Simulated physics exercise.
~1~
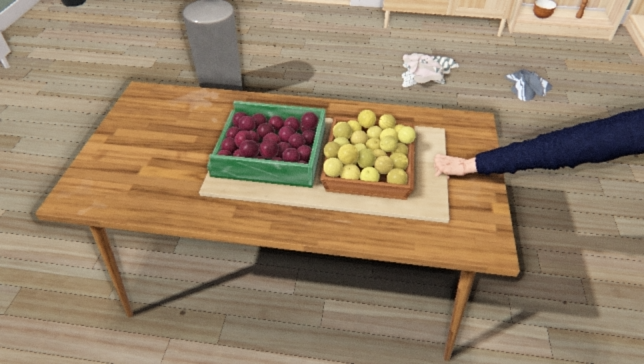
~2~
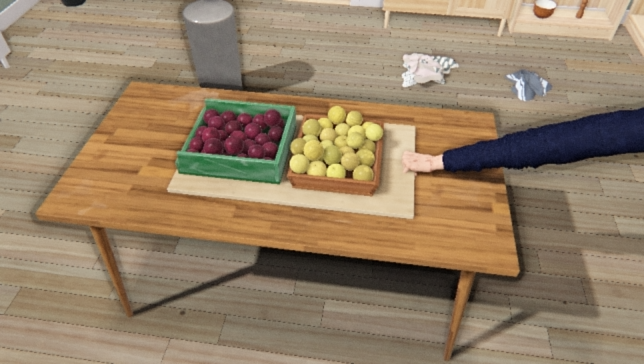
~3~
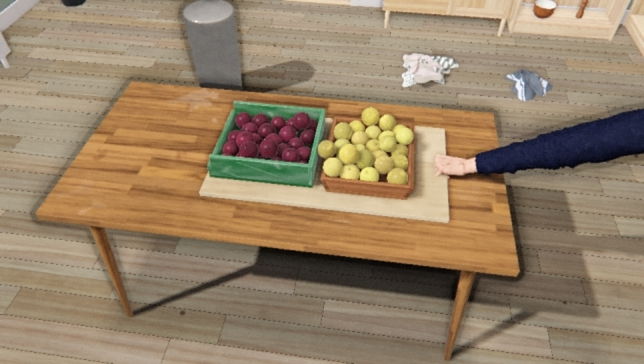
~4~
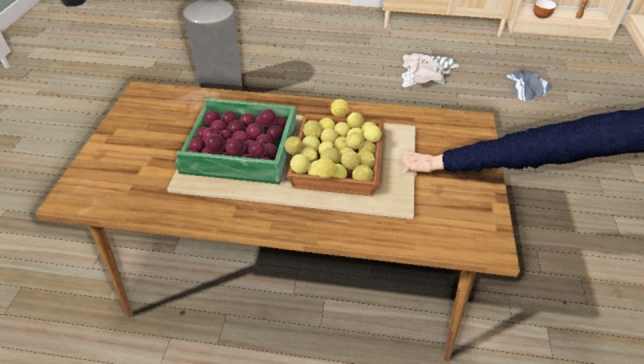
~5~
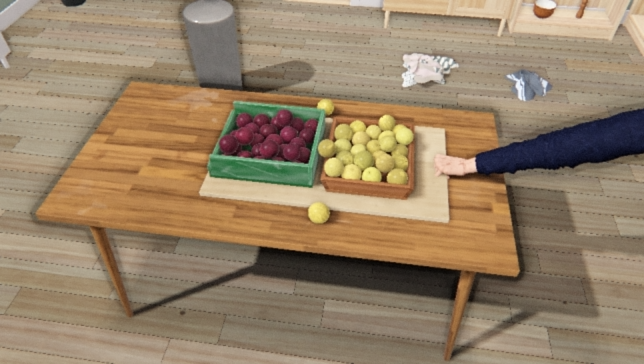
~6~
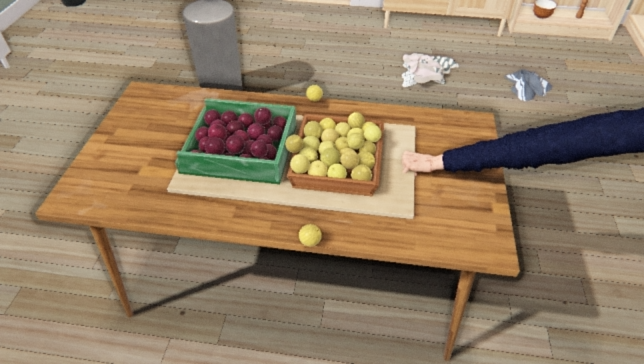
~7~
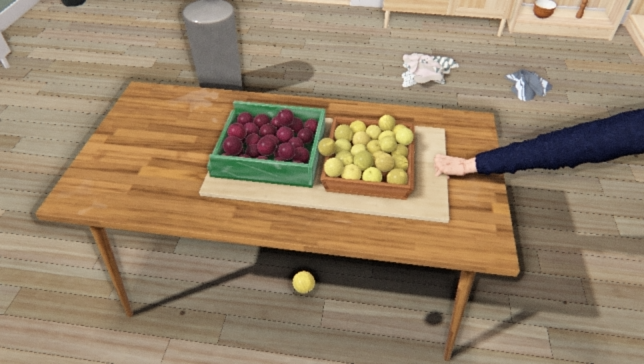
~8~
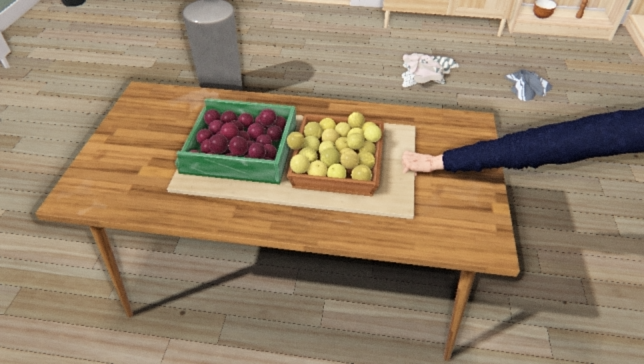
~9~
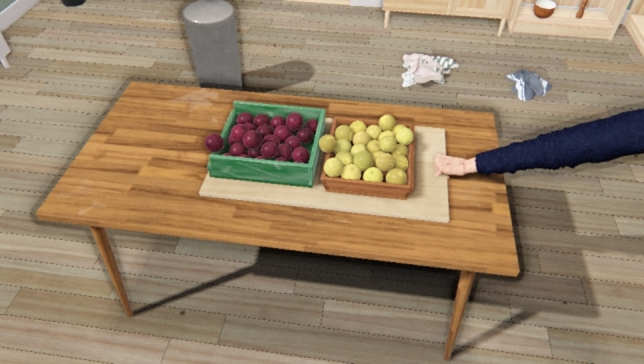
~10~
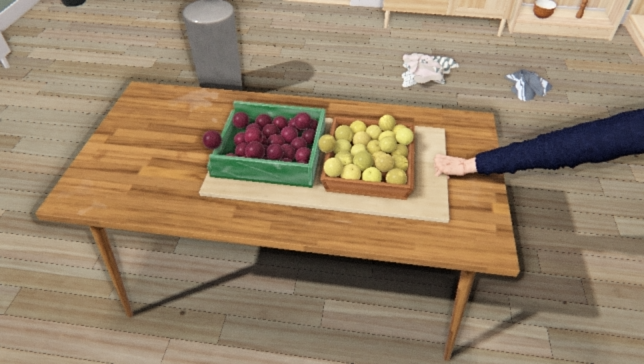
A board holding a green tub of dark red onions and a wooden tub of yellow apples slid left and right beside an outstretched hand; two apples tumbled off the table, then one onion slipped out left and lay there.
